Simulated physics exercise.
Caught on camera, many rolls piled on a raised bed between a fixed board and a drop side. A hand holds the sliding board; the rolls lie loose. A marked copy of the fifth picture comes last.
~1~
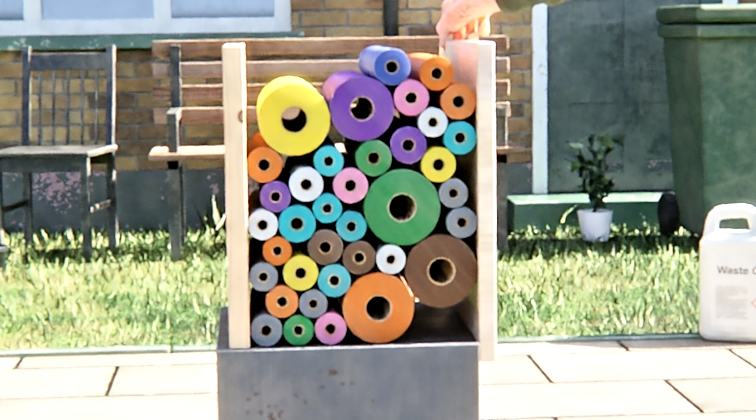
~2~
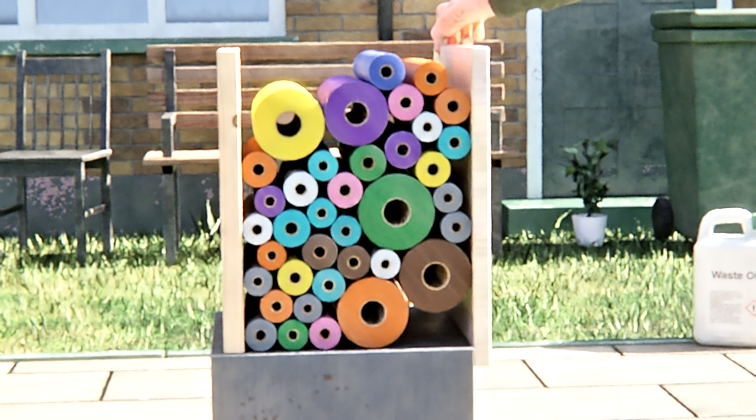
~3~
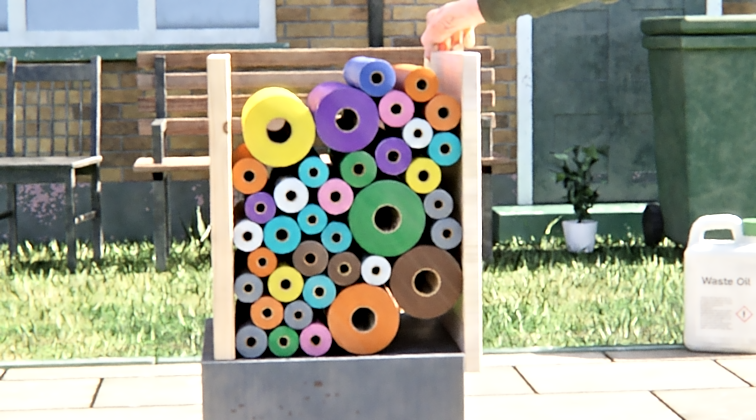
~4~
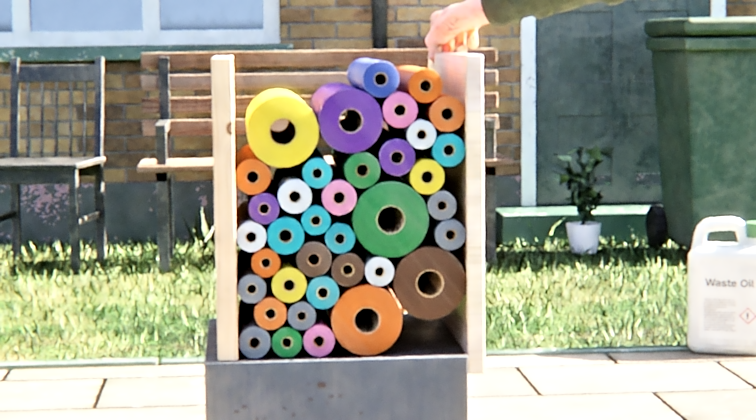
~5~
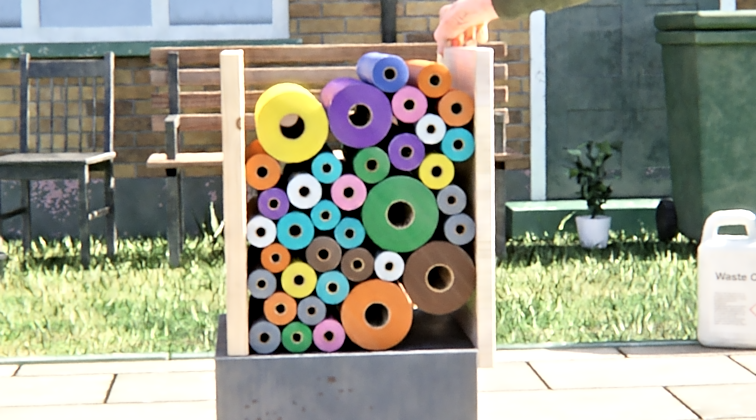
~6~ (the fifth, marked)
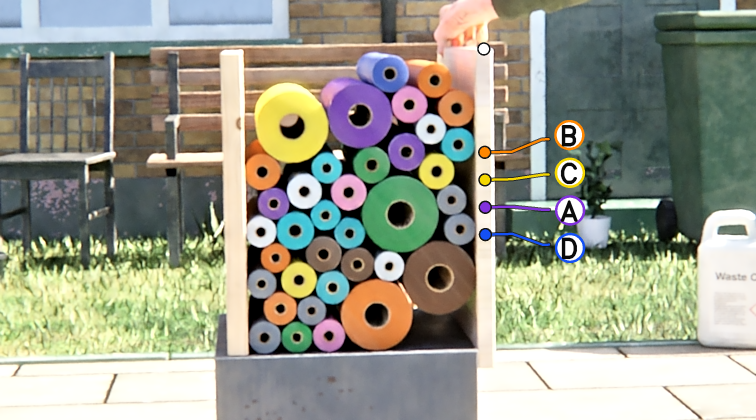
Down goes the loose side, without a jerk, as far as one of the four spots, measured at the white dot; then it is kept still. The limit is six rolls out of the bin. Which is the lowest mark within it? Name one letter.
The lowest mark that will do is A.
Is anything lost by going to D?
At D: Yes.
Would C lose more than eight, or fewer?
It loses fewer than eight.
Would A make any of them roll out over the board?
Yes.
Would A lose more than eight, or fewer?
At A, fewer than eight.
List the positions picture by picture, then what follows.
The first picture shows a white roll (433, 122); an orange roll (437, 74); side board (465, 188).
The second picture shows side board (460, 193); a grey roll (261, 335).
The third picture shows a grey roll (299, 315); a yellow roll (286, 284).
The fourth picture shows a turquoise roll (340, 238); a white roll (251, 237).
The fifth picture shows a turquoise roll (458, 145); a white roll (431, 129); an orange roll (435, 80).
On the marked copy, A at (485, 207); B at (484, 152); C at (485, 180); D at (485, 234); the white dot at (484, 49).
Taking A. A third of the way, top of the board (475, 119).
Two thirds of the way, top of the board (476, 197).
When it is over, top of the board (476, 207), five out over the board.
As for the rest, B one out over the board; C one out over the board; D more than six out over the board.
